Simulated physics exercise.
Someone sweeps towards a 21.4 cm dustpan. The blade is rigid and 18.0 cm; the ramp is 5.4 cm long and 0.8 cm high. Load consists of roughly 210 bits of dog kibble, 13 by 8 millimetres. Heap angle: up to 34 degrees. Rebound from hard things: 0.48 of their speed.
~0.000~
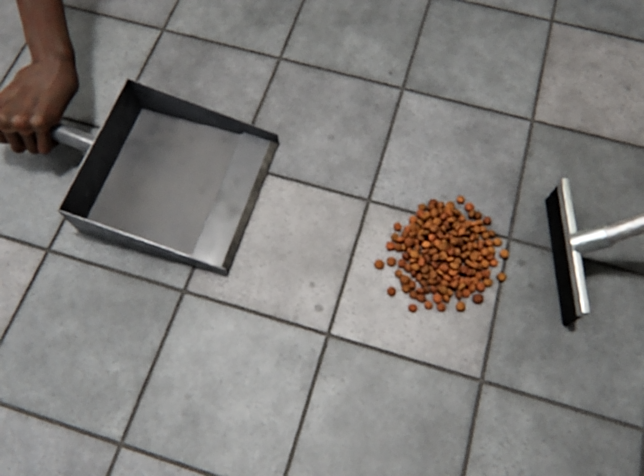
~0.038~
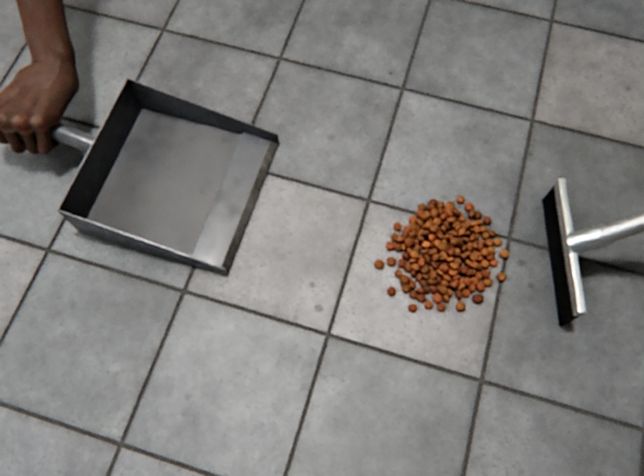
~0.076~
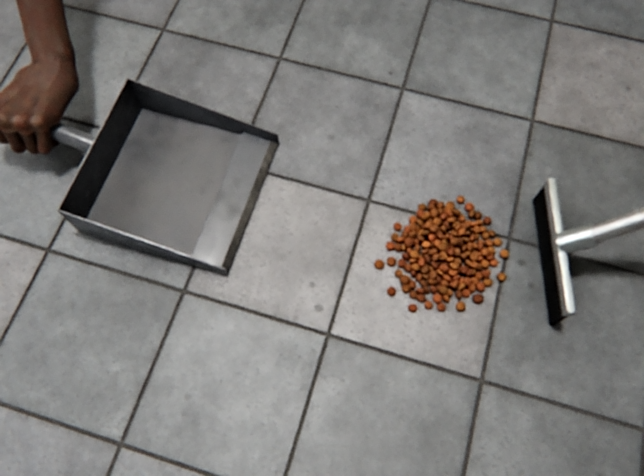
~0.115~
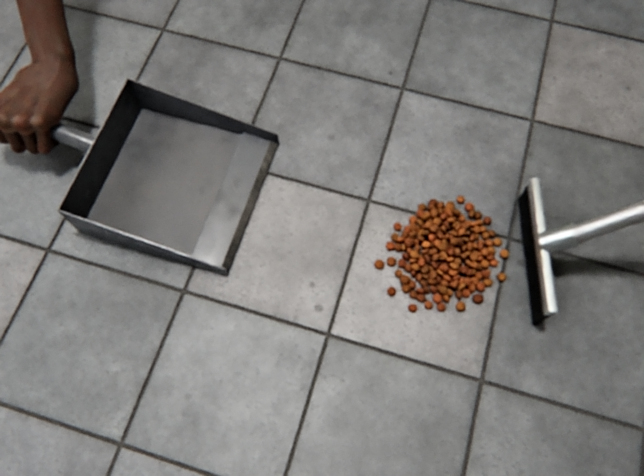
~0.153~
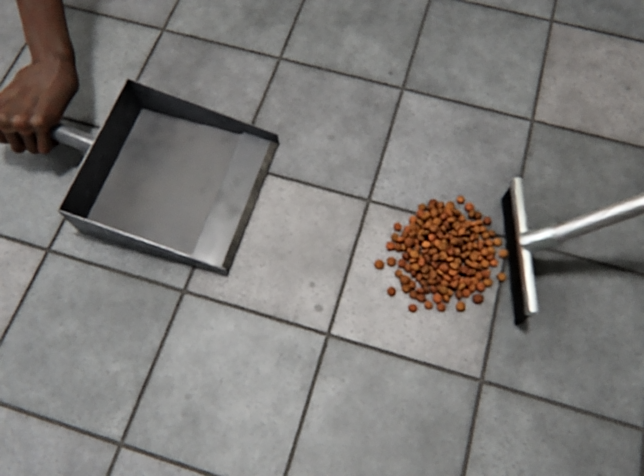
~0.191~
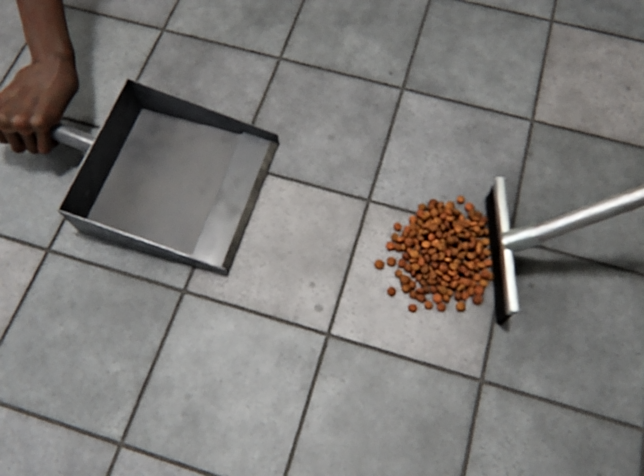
On a grey tiled floor, a hand held a metal dustpan still on the left while a flat-bladed sweeper slid in from the right, reaching the near edge of a brown kibble pile.
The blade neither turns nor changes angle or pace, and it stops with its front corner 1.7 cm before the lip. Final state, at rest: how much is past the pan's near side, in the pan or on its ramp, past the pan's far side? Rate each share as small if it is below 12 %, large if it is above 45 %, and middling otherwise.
Past the pan's near side: Middling, in the pan or on its ramp: Middling, past the pan's far side: Small.
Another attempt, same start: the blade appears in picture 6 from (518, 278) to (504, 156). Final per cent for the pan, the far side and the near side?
Final per cent - pan 0, far 10, near 0.
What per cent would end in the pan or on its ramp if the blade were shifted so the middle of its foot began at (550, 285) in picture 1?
Roughly 20 percent, ramp included.
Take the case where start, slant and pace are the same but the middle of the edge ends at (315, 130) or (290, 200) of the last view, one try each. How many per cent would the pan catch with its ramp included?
Roughly 0 % and 15 %.
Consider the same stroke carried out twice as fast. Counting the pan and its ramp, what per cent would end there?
Then around 35 per cent.
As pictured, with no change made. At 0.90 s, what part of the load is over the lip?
25 % so far.
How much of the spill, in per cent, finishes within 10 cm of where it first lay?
5 %.
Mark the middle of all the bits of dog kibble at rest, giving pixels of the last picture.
Estimated resting centre: Around (244, 254).
After 0.44 s, middle of the blade 19 cm from the lip; 0 % over the lip, far side 0 %, near side 5 %.
Then, at 0.61 s, middle of the blade 9 cm from the lip; 0 % over the lip, far side 0 %, near side 15 %.
After 0.90 s, middle of the blade 4 cm from the lip; 25 % over the lip, far side 0 %, near side 30 %.
By 1.3 s all is still; near side 30 %, pan 25 %, far side 0 %, in front of the lip or behind the blade 45 %.
